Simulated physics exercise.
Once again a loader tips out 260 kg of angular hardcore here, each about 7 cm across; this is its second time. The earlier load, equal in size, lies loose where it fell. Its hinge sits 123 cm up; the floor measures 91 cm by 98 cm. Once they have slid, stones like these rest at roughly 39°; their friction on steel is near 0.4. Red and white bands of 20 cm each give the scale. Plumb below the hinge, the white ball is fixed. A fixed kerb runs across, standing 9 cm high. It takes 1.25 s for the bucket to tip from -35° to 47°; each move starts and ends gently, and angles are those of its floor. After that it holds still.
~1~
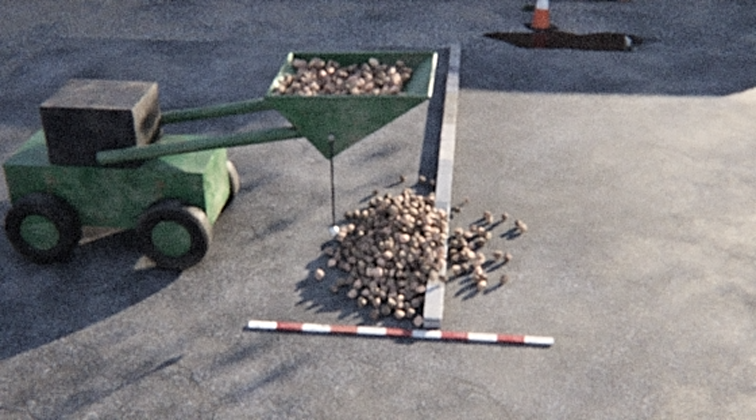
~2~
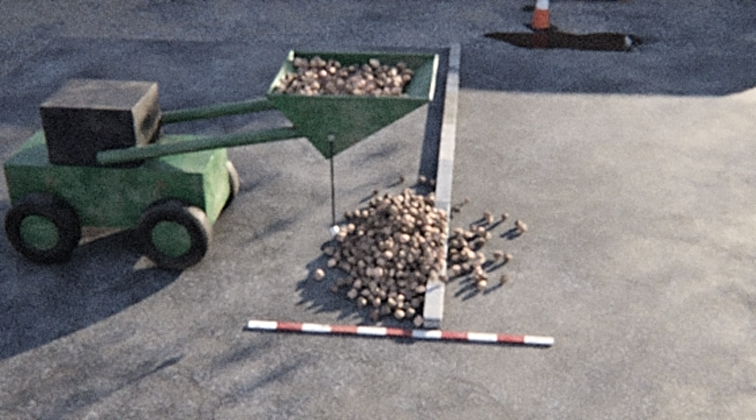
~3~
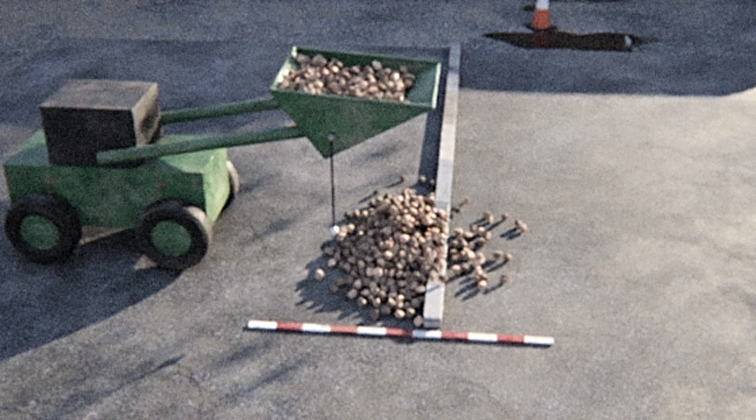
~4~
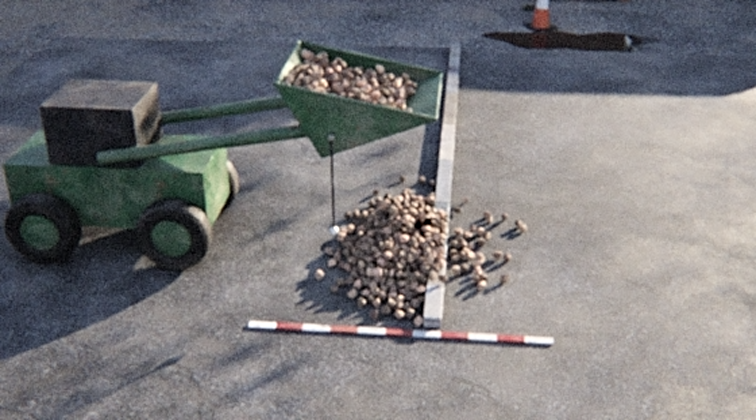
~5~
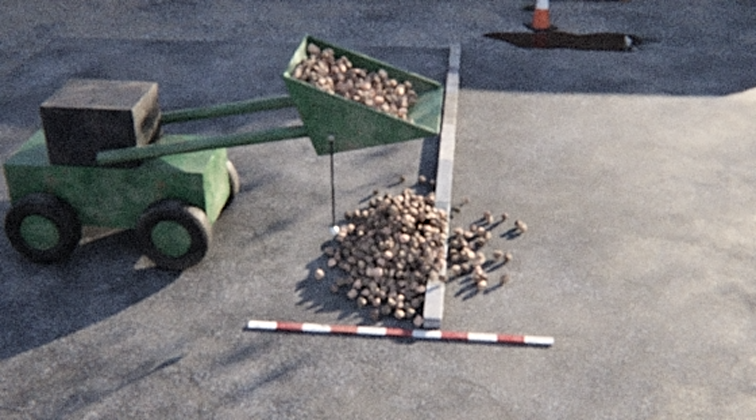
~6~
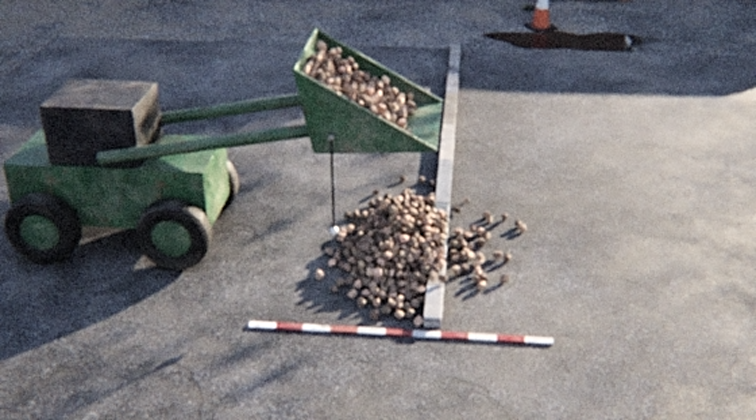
A green loader gradually tilts its raised bucket of stones forward above a loose stone pile.
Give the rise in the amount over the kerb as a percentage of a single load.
64 %.
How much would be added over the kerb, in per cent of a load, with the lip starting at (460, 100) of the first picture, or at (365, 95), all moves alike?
Case one about 90 %, case two about 0 %.
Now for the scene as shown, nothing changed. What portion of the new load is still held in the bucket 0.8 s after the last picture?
About 45 percent is still in there.
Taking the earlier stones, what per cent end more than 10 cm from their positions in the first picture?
I'd say roughly 5 per cent of them.
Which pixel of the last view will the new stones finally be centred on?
Near (461, 243).
Then, 0.4 s after the last picture the floor is at 34°; in per cent of one load, 100 in the bucket, 94 on this side of the kerb, 6 over the kerb; the foremost stones are at (504, 238).
Then, 0.8 s after the last picture the floor is at 47°; in per cent of one load, 47 in the bucket, 147 on this side of the kerb, 7 over the kerb; the foremost stones are at (504, 238).
Then, 1.2 s after the last picture the floor is at 47°; in per cent of one load, 1 in the bucket, 149 on this side of the kerb, 50 over the kerb; the foremost stones are at (533, 255).
Then, 3.6 s after the last picture the floor is at 47°; in per cent of one load, 0 in the bucket, 130 on this side of the kerb, 70 over the kerb; the foremost stones are at (588, 264). Net gain over the kerb, 64.
